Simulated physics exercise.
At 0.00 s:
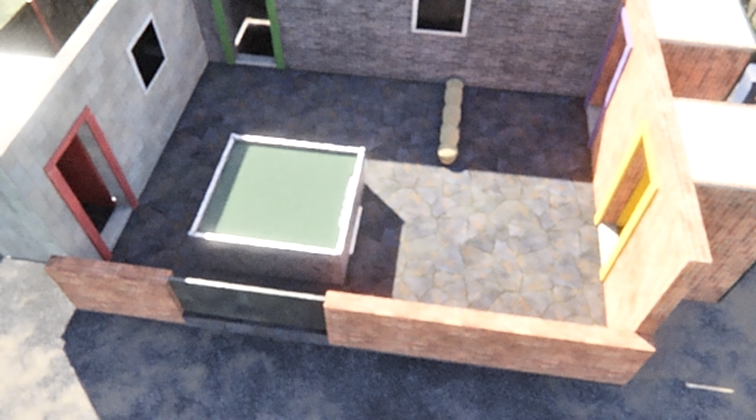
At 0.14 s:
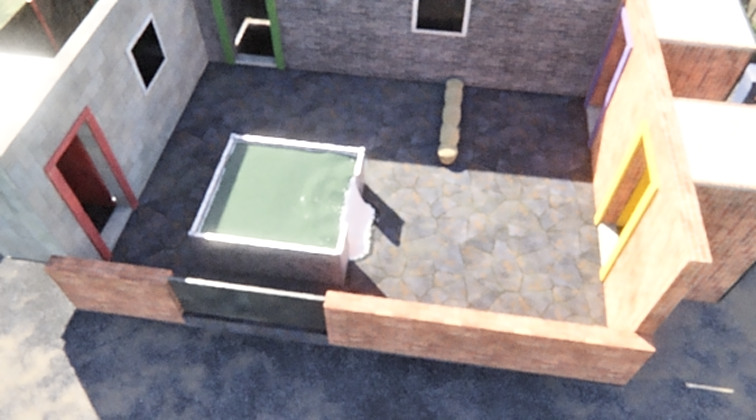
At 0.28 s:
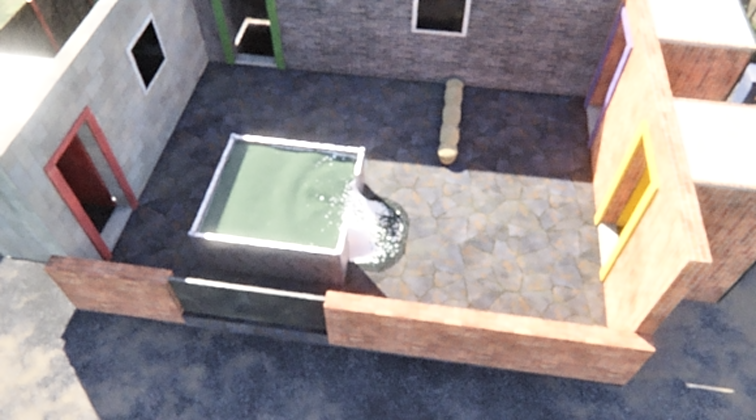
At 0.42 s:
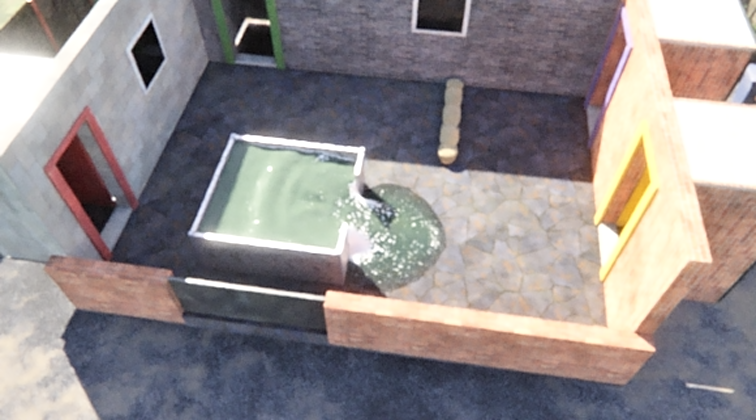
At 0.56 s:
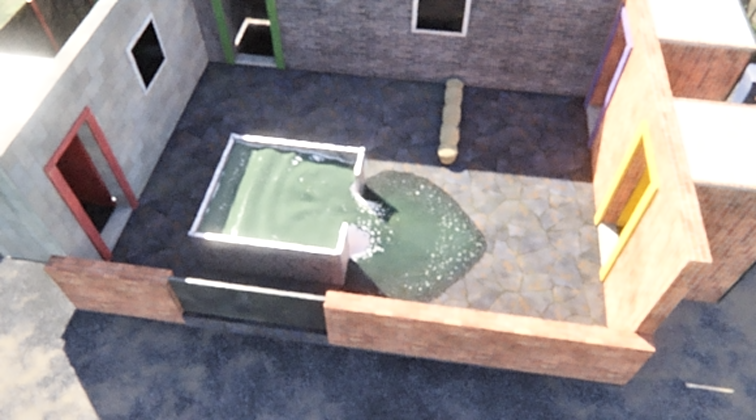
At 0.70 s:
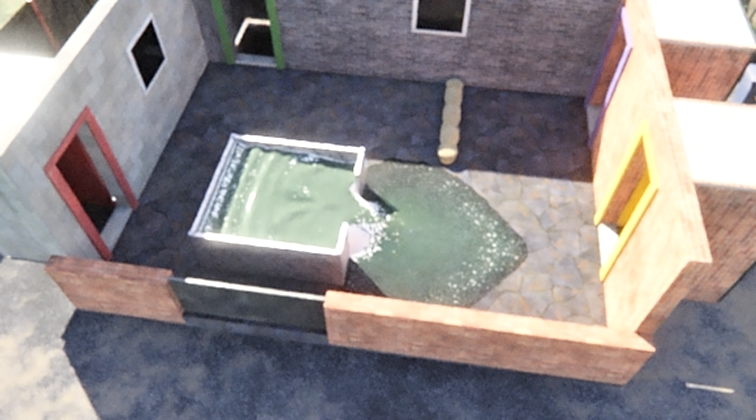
Water bursts from the right side of an open tank in a walled, stone-paved yard, seen from high above by a camera that stays still. The white-rimmed tank of green water stands left of centre, with a red doorway to the left, green behind, purple and yellow on the right, and a sandbag row near the back. The foaming spill fans rightward across the paving while the tank's surface ripples and lowers slightly.
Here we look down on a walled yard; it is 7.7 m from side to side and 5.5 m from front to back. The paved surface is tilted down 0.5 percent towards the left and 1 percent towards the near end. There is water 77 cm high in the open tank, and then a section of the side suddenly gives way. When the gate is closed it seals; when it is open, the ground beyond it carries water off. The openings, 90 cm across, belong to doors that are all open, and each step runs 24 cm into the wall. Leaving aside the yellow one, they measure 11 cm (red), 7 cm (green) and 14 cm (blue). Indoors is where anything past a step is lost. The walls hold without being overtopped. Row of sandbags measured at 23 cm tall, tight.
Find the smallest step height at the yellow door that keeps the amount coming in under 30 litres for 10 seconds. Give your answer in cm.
The smallest height is roughly 20 cm.
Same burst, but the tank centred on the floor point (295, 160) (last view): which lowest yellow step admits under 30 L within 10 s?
Some 19 cm.
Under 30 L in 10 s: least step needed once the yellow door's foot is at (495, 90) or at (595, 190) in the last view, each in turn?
Roughly 15 cm, then roughly 15 cm.
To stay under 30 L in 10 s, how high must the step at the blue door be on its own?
For blue, a step near 12.5 cm.
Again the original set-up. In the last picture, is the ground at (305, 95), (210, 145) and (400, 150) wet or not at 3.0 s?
1: Unwetted; 2: Unwetted; 3: Unwetted.
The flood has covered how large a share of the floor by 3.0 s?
Some 45 in a hundred.
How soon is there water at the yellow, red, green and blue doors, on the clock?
Arrives: Yellow 1.0 s / red 8.5 s / green 7.5 s / blue 2.0 s.
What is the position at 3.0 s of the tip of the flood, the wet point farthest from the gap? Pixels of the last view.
I'd put the front's tip around (579, 99).
After 1.4 s water covers 35 % of the floor, deepest (46 cm) near (357, 232); 5 cm at the yellow door, 5 litres in over its 13 cm step.
After 3.0 s water covers 45 % of the floor, deepest (32 cm) near (537, 337); 25 cm at the yellow door, 98 litres in over its 13 cm step.
After 10.0 s water covers 75 % of the floor, deepest (16 cm) near (590, 355); 13 cm at the yellow door, 143 litres in over its 13 cm step.
At the yellow door as built, the water arrived by 1.1 s and peaked near 26 cm at 2.4 s.
Run again over the same 10 s with other heights there, 73 litres in over 16.5 cm, 14 litres over 22.5 cm. The limit of 30 litres is kept from about 20 cm up.
